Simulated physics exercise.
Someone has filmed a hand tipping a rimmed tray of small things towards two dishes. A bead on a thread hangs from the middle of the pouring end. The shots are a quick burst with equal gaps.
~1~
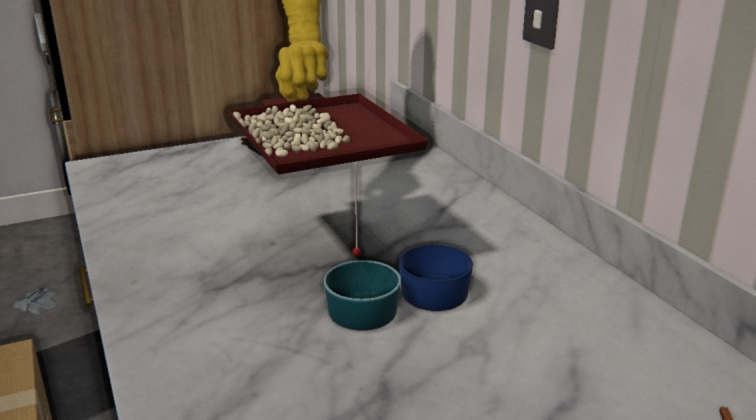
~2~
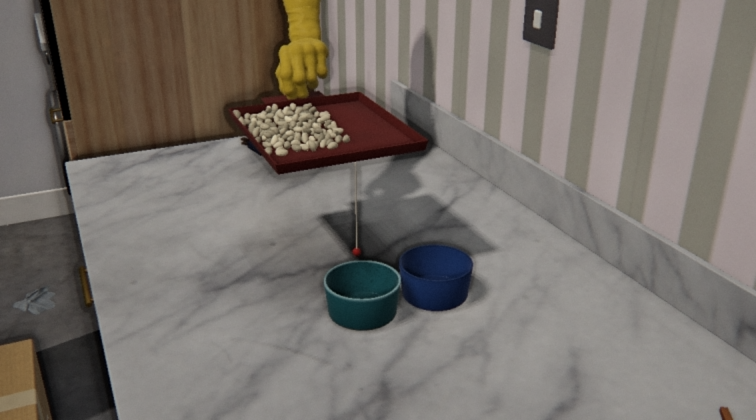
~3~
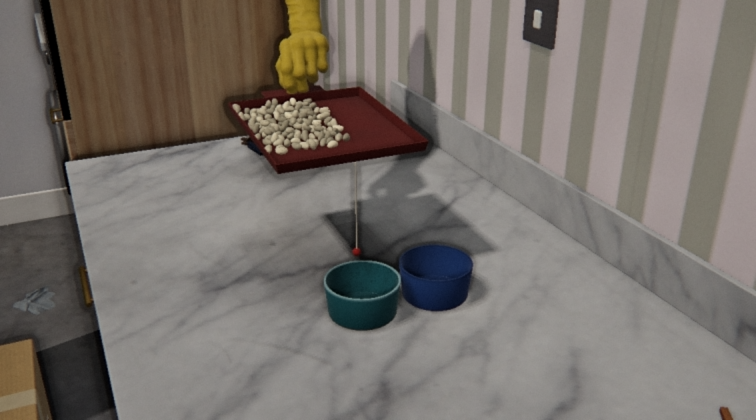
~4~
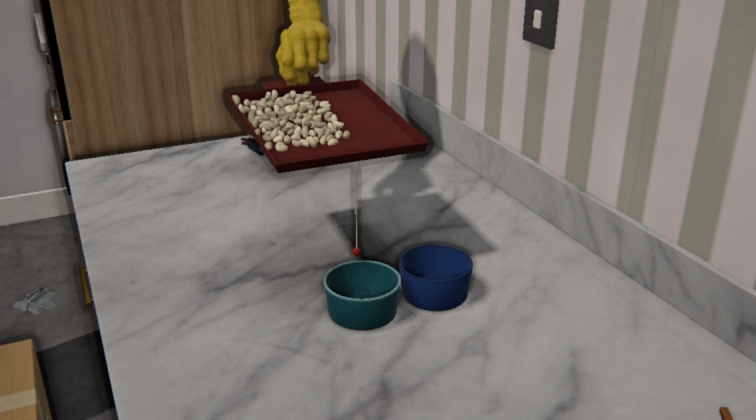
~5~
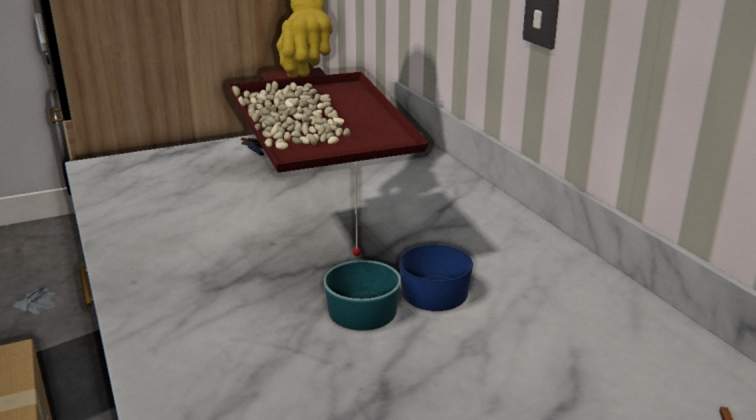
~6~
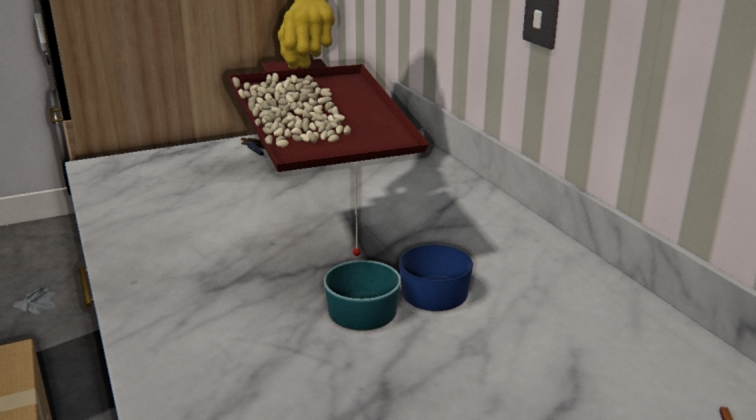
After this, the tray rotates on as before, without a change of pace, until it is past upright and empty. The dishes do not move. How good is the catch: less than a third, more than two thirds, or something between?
Together they catch more than two thirds.
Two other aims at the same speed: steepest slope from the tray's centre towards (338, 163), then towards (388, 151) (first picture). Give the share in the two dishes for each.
Roughly 40 per cent, and 60 per cent.
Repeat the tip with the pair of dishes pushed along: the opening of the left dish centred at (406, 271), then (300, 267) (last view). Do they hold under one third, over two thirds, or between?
First between a third and two thirds, then under a third.
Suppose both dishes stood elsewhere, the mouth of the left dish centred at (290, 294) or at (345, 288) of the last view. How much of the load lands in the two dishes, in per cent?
The first gives 60 %, the second 80 %.
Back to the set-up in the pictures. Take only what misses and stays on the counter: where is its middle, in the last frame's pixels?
Close to (357, 340).
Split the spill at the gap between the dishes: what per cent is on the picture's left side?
Some 60 per cent.
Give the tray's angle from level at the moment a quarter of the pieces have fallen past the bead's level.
At some 100 degrees.
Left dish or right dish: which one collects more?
More ends in the left dish.
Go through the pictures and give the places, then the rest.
In the first frame, corners of the pouring end (278, 164) and (425, 140), level; middle of the load (295, 129), white beans; left dish (378, 312); right dish (453, 293); bead on its thread (357, 252).
In the second frame, corners of the pouring end (278, 163) and (425, 140), level; middle of the load (295, 128).
In the third frame, corners of the pouring end (278, 163) and (425, 140), tipped barely, lowest at the right corner; middle of the load (295, 124).
In the fourth frame, corners of the pouring end (278, 163) and (426, 141), tipped a little, lowest at the right corner; middle of the load (295, 119).
In the fifth frame, corners of the pouring end (279, 162) and (426, 142), tipped a little, lowest at the right corner; middle of the load (295, 113).
In the sixth frame, corners of the pouring end (279, 162) and (426, 143), tipped a little, lowest at the right corner; middle of the load (295, 108); left dish (378, 312); right dish (453, 293).
Just after the last frame, tray tipped steeply; almost all on the tray; about a tenth in the air.
A moment on, tray tipped right over; the larger part on the tray; about a tenth in the left dish; just a few in the right dish; about a tenth outside both; just a few in the air.
Further on, tray tipped past a quarter turn; roughly half in the left dish; roughly a quarter in the right dish; roughly a quarter outside both.
When it is over, tray tipped past a quarter turn; roughly half in the left dish; roughly a quarter in the right dish; roughly a quarter outside both.
